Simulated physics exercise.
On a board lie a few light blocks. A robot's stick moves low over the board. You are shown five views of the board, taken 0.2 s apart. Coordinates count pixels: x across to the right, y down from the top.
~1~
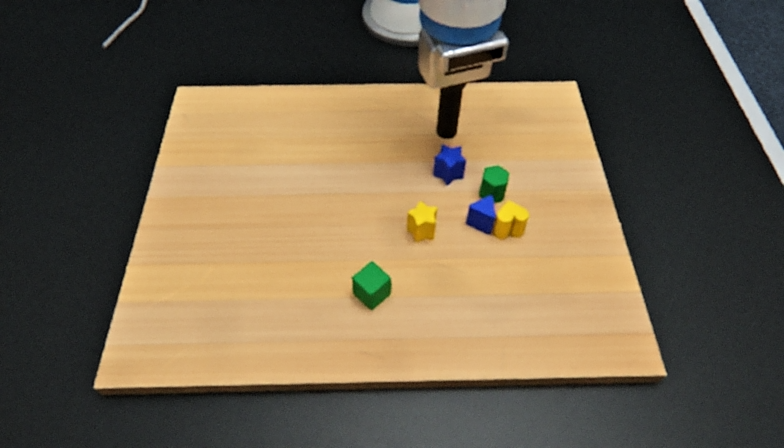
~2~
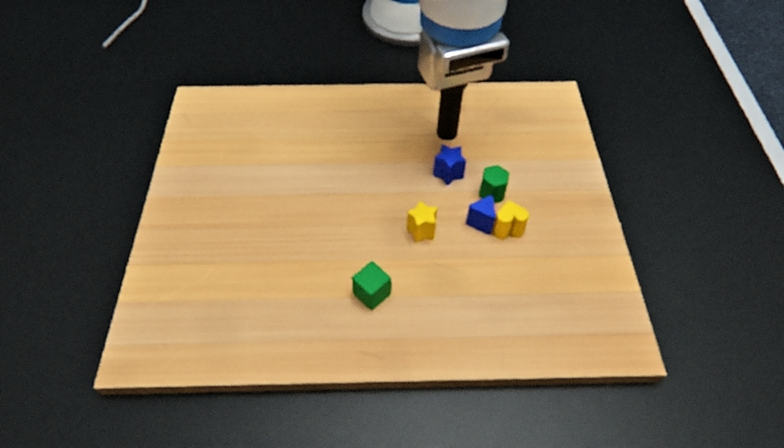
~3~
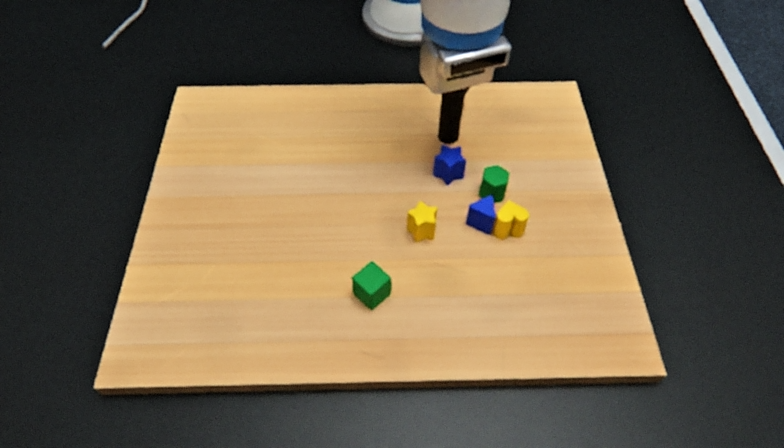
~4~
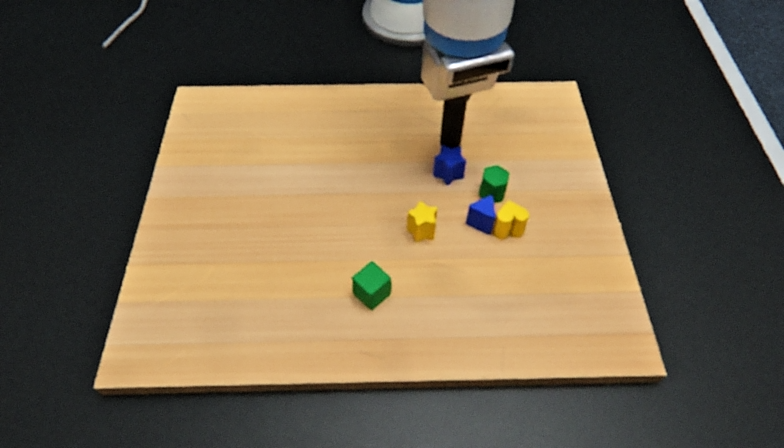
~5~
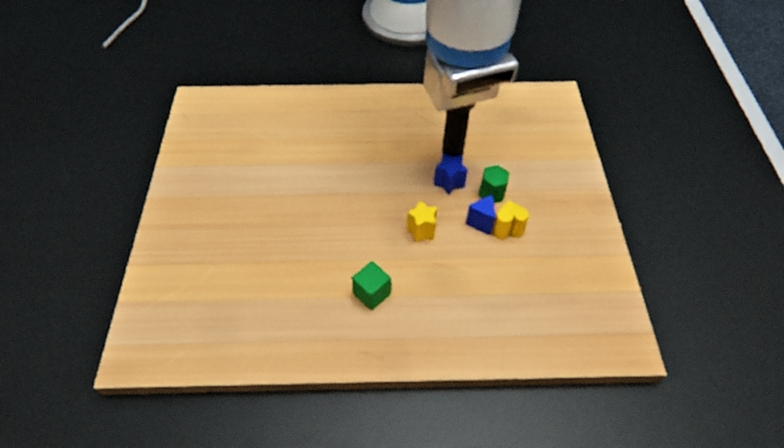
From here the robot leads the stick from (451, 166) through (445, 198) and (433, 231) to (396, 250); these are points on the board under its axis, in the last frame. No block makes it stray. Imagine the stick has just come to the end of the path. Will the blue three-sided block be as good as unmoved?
Yes, that is how it ends up.
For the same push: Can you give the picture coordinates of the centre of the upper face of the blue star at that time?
At (440, 238).
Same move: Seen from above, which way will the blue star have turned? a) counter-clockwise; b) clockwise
Choice a: Counter-clockwise.
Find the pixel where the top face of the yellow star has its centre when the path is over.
The yellow star ends near (389, 252).
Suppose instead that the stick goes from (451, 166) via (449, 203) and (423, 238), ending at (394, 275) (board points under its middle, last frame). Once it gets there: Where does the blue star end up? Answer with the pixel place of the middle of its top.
My prediction: (444, 233).
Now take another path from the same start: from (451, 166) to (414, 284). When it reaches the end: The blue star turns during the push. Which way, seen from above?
Looking down on the board, it turns counter-clockwise.
The first path, step by step. One third of the way, stick (447, 185); blue star (447, 198).
Two thirds of the way, stick (435, 218); yellow star (415, 232), turned 85° clockwise; blue star (444, 232), turned 25° anticlockwise.
At the end, stick (396, 238); yellow star (389, 252), turned 65° clockwise; blue star (440, 238), turned 55° anticlockwise; blue three-sided block still.
